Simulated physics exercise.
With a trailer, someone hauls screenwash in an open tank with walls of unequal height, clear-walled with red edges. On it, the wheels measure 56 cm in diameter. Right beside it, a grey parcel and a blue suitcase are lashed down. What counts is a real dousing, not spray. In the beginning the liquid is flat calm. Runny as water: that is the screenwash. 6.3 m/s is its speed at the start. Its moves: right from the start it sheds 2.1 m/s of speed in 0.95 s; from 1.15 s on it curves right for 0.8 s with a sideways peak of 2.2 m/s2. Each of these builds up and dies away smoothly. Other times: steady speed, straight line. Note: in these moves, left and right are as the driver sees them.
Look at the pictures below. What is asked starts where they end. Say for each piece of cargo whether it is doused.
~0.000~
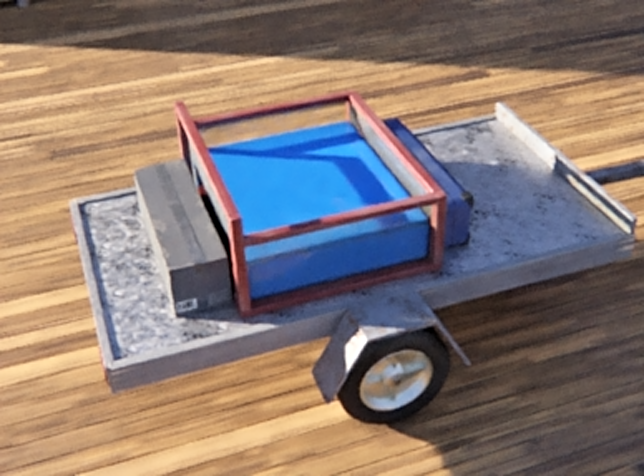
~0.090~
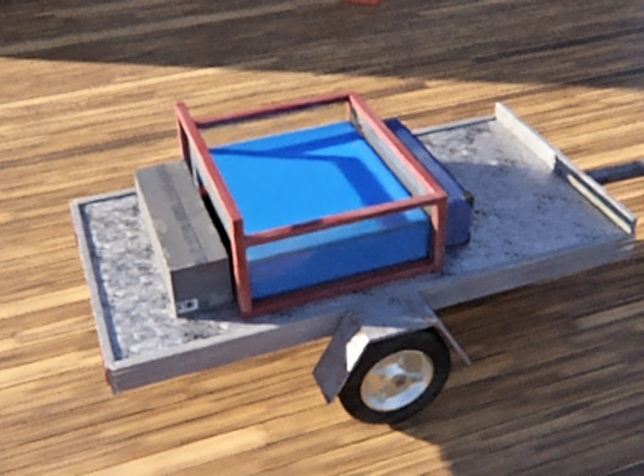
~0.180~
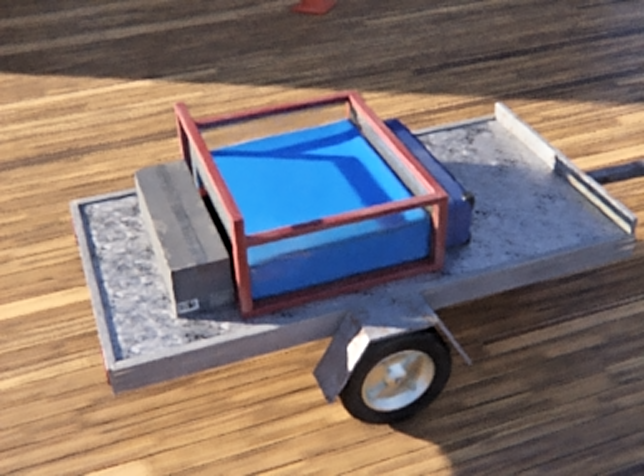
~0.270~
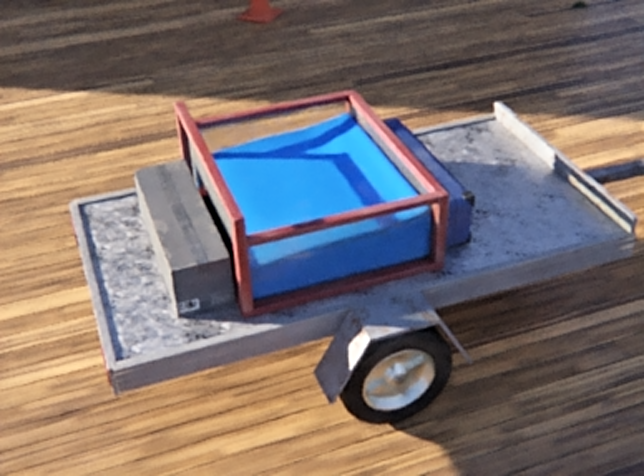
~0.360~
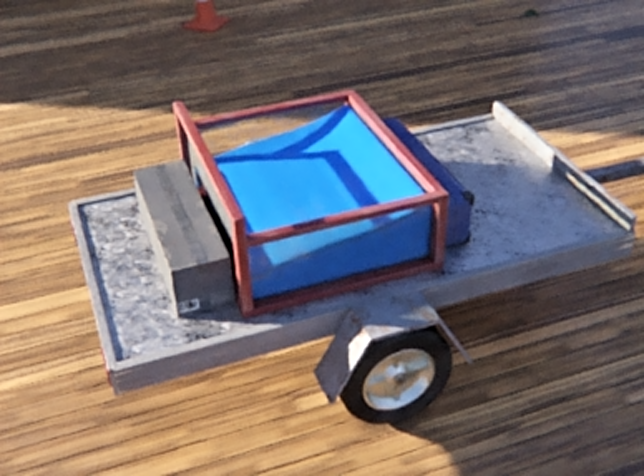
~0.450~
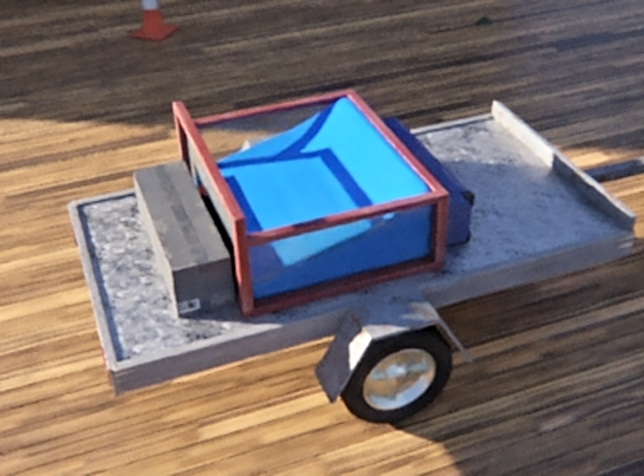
The grey parcel is struck; the blue suitcase is struck.
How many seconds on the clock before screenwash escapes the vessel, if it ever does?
Liquid gets out at roughly 0.9 s.
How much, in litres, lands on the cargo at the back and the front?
It comes to some 5 L and some 12 L, taken in the order asked.
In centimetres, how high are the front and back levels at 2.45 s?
Roughly 30 cm in front and 14 cm behind.
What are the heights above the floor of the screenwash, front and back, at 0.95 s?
Level, front = 42 cm; level, back = 4 cm.
By 0.95 s front 42 cm, middle 22 cm, back 4 cm above the floor; the loss stands at 3 per cent, over the front.
By 1.65 s front 14 cm, middle 18 cm, back 35 cm above the floor; the loss stands at 4 per cent, over the front.
By 2.45 s front 29 cm, middle 20 cm, back 14 cm above the floor; the loss stands at 12 per cent, over the front.
By 4.93 s the loss stands at 15 per cent, over the front; the grey parcel has caught 5 litres and the blue suitcase 12 litres.
